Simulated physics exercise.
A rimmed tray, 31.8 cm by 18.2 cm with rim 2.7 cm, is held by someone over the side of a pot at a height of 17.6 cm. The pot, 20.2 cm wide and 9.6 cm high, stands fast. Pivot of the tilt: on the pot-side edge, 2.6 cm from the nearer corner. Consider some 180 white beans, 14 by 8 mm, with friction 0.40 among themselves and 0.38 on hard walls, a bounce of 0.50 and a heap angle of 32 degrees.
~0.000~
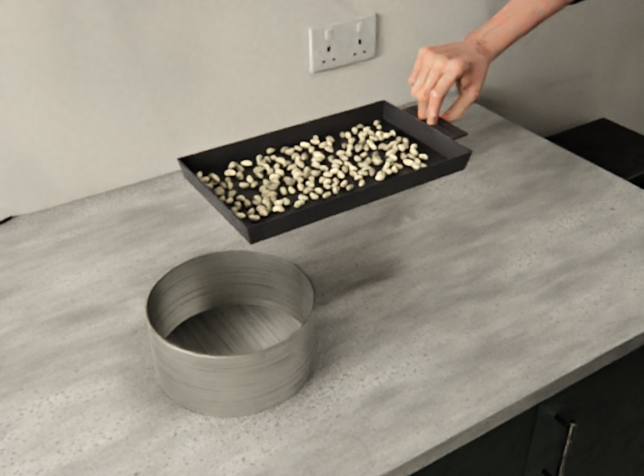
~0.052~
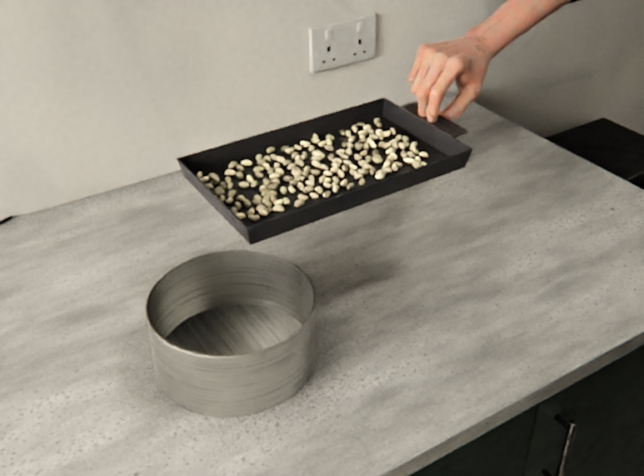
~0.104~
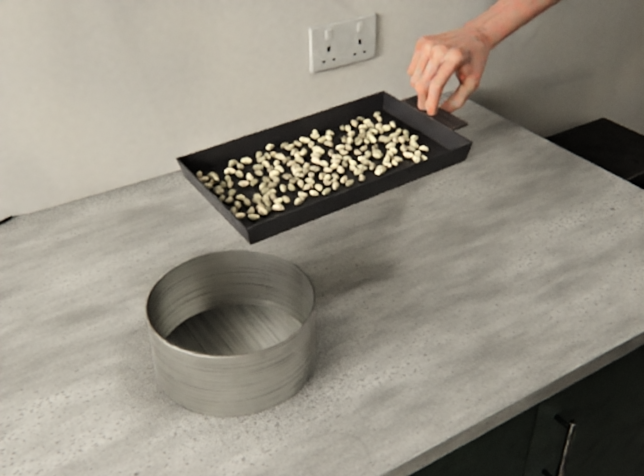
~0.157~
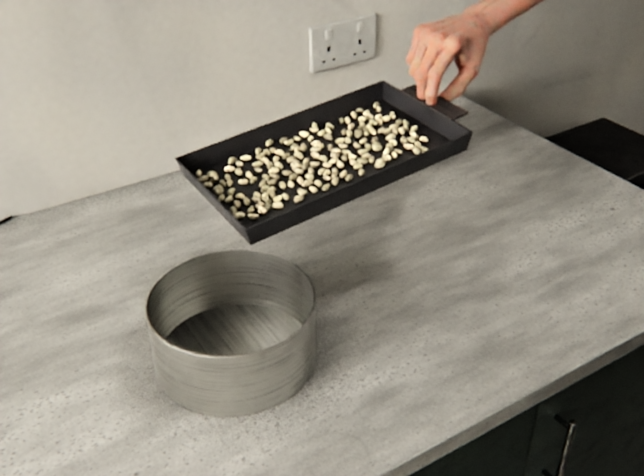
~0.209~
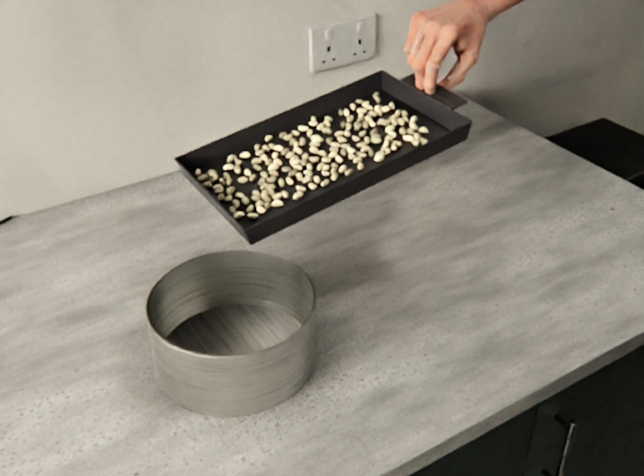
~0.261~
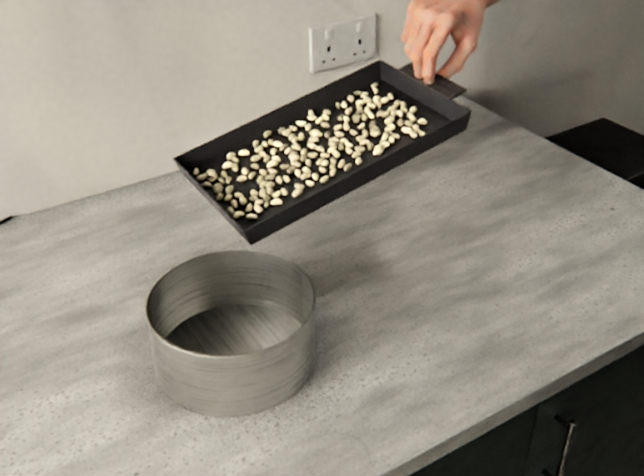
A hand holds a dark rimmed tray of pale beans level above a grey countertop, beside a round metal pot. The hand then raises the tray's right end, slowly at first and then faster, so the tray slants modestly down toward the left while the beans stay spread inside and the pot stays still.
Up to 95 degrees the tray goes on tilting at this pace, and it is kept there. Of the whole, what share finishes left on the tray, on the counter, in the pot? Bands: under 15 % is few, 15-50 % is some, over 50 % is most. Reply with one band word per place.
Left on the tray few, counter some, pot most.
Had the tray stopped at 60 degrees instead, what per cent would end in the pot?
Around 5 in a hundred.
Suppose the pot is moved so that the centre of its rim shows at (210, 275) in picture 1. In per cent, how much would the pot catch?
About 95 per cent.
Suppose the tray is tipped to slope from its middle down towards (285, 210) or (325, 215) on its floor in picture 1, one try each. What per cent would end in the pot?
First try: Around 100 percent; second try: Around 95 percent.
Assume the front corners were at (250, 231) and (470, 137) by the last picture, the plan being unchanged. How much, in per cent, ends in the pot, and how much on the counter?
The pot gets 75 and the counter 25.
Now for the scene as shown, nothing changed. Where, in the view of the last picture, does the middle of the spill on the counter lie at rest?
Around (95, 342).
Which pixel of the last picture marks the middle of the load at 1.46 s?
At about (212, 199).
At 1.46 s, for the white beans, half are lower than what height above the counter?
Median height: Approx. 20 cm.
Then, at 0.98 s, tilt 50 degrees; the tray holds 100 %, the pot 0 %.
After 1.46 s, tilt 77 degrees; the tray holds 90 %, the pot 5 %.
After 2.00 s, tilt 95 degrees; the tray holds 20 %, the pot 50 %.
In the end, at 3.5 s, tray 0 %, counter 25 %, pot 75 %.
